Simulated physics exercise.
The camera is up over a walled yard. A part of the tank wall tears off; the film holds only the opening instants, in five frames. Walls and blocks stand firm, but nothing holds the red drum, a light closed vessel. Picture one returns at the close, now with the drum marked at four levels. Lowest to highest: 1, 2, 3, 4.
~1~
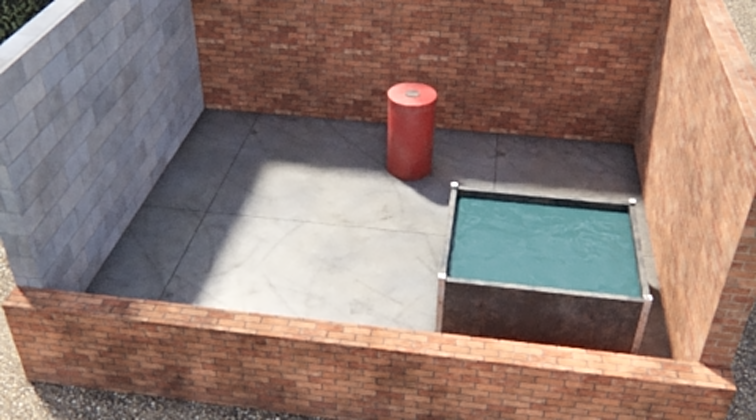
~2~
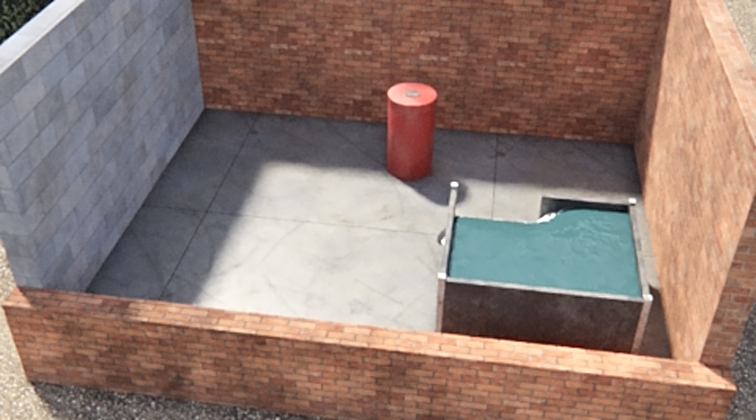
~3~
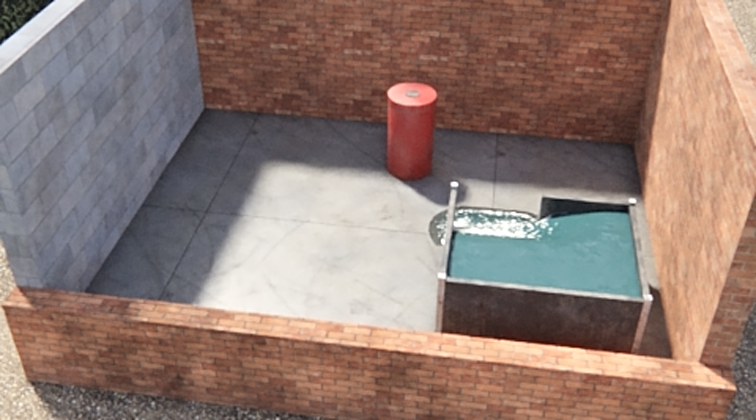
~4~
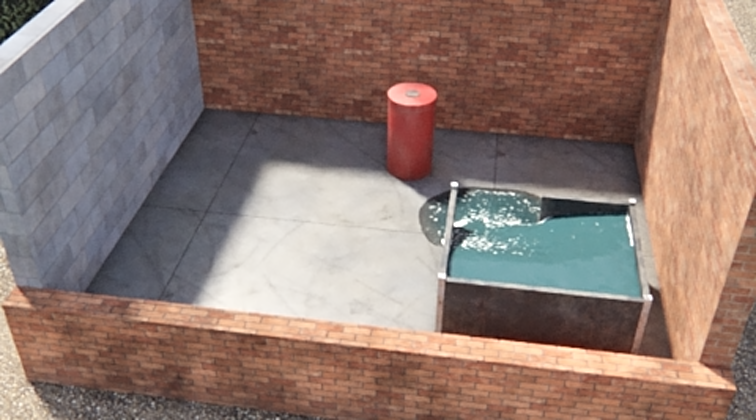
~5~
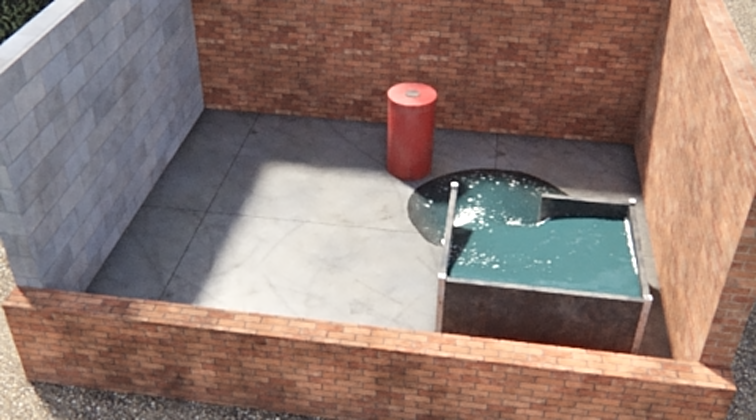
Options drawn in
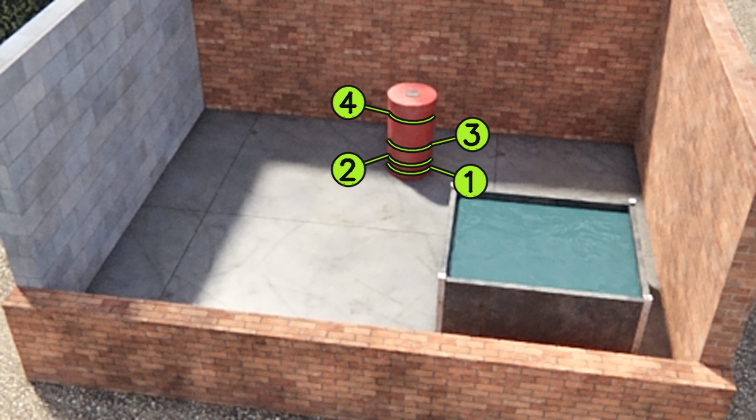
Blue-green water fills a dark open-topped tank at the right of a walled yard, seen from above by a camera that stays still. A red drum stands on the grey concrete near the back, between a pale block wall on the left and brick walls elsewhere. The water drops at the tank's back, pours out over the floor behind and left, and spreads, foaming, towards the unmoving drum.
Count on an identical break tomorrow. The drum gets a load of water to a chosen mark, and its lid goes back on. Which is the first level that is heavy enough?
3.
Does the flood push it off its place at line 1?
Yes, it does.
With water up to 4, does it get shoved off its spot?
No, that is safe.
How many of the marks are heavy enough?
Two of the four.
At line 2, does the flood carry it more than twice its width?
No, it does not.
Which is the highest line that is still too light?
Here it is line 2.
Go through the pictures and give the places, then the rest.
The first frame shows lid of the red drum at (412, 94); tank full, its middle at (542, 246).
In the second frame, water covers 2 % of the ground, mostly out of sight from here.
In the third frame, water covers 4 % of the ground, mostly out of sight from here.
In the fourth frame, 7 % of the ground wet, in view closest to the drum at (435, 200).
The fifth frame shows lid of the red drum at (412, 94); 10 % of the ground wet, in view closest to the drum at (425, 189).
On the marked copy, 1 at (407, 173); 2 at (407, 165); 3 at (408, 150); 4 at (409, 122); from the bottom up 1, 2, 3, 4.
With 1, it is pushed about 5 times its own width away.
With 2, it is pushed about its own width away.
With 3, it does not move.
With 4, it does not move.
